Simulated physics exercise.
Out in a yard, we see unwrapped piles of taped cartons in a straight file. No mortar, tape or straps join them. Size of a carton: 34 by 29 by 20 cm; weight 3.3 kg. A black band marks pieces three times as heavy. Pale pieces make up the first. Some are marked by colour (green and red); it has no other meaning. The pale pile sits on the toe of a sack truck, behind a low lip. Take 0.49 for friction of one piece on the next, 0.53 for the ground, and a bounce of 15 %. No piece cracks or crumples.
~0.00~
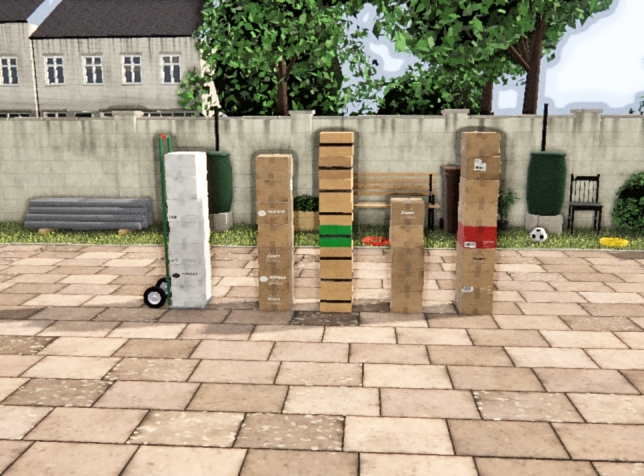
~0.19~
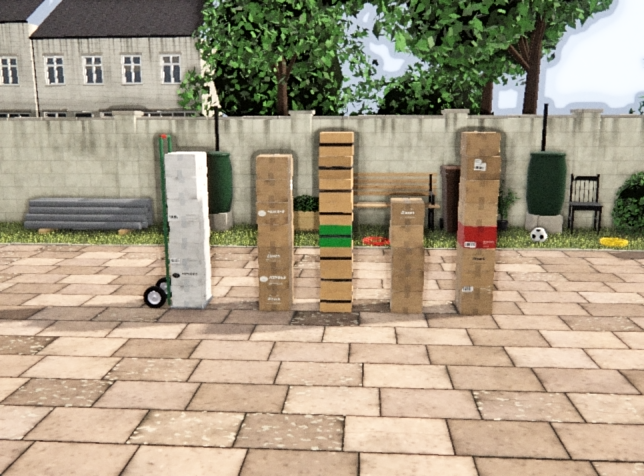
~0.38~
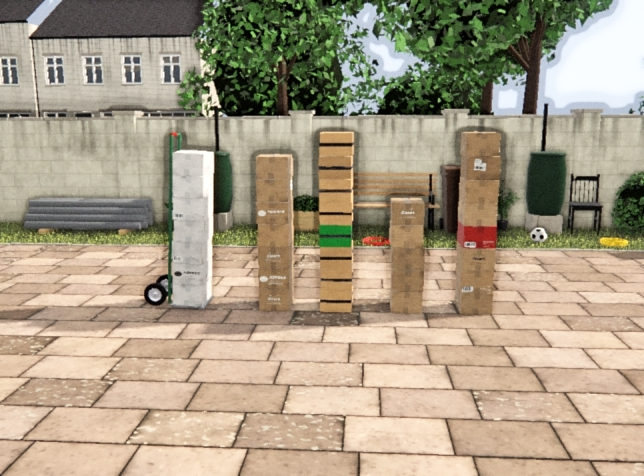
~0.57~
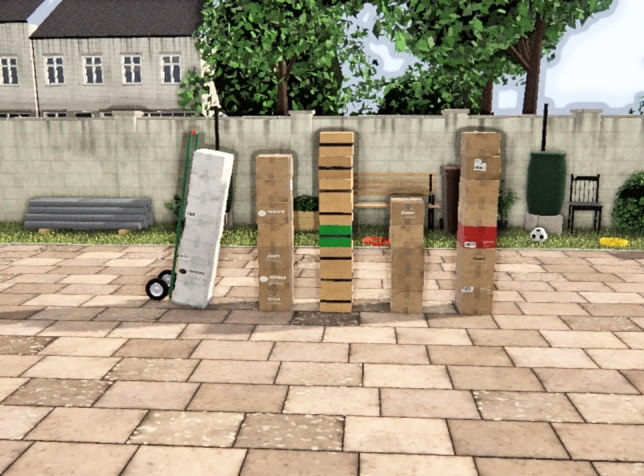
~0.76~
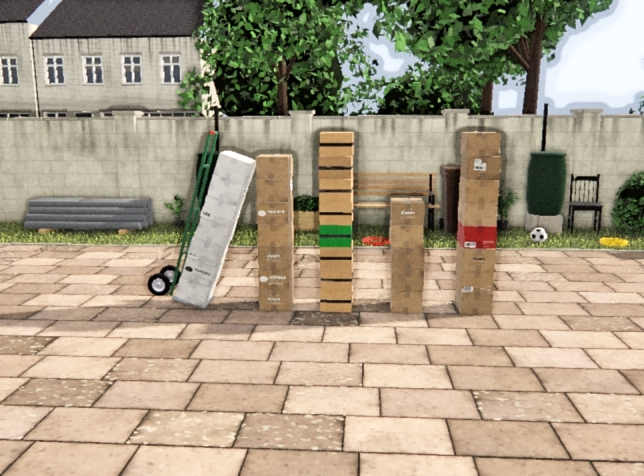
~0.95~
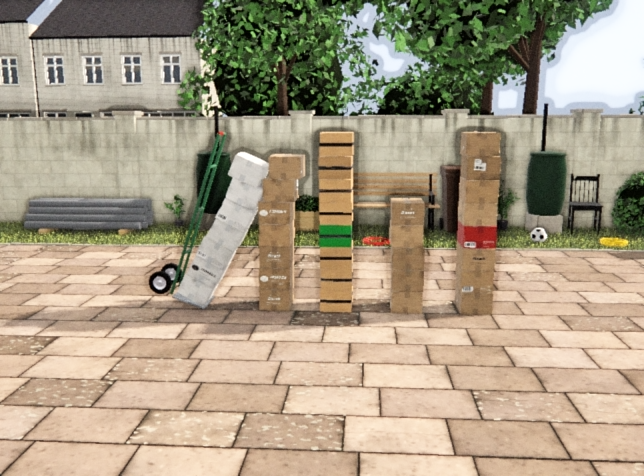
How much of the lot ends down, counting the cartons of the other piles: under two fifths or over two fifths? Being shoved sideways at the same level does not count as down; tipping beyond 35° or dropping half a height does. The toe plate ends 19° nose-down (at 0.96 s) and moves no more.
The part is under two fifths.
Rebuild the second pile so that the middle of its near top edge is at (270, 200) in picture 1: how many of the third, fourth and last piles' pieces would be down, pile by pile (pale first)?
In that case third 0, fourth 0, last 0.
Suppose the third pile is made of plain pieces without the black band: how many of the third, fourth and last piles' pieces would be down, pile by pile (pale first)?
In that case third 8, fourth 5, last 8.
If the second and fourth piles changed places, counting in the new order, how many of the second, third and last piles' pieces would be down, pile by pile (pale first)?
In that case second 0, third 0, last 0.
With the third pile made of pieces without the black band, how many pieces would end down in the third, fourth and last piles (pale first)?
Then third 8, fourth 5, last 8.
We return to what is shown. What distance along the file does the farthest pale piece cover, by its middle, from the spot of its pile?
Roughly 80 cm along.
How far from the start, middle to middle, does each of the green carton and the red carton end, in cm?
Moved: Green 0, red 0.
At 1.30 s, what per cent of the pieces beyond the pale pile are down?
0 per cent by then.
After 1.08 s, 0 of the pale pile down; none of the 28 other cartons down, 7 disturbed.
After 1.30 s, 6 of the pale pile down; none of the 28 other cartons down, 7 disturbed.
At rest (2.2 s), 7 of the pale pile down; none of the 28 other cartons down, 8 disturbed; green carton unmoved; red carton unmoved. That is 0 per cent. As the last picture would show them, middles, green carton near (336, 233), red carton near (477, 234).
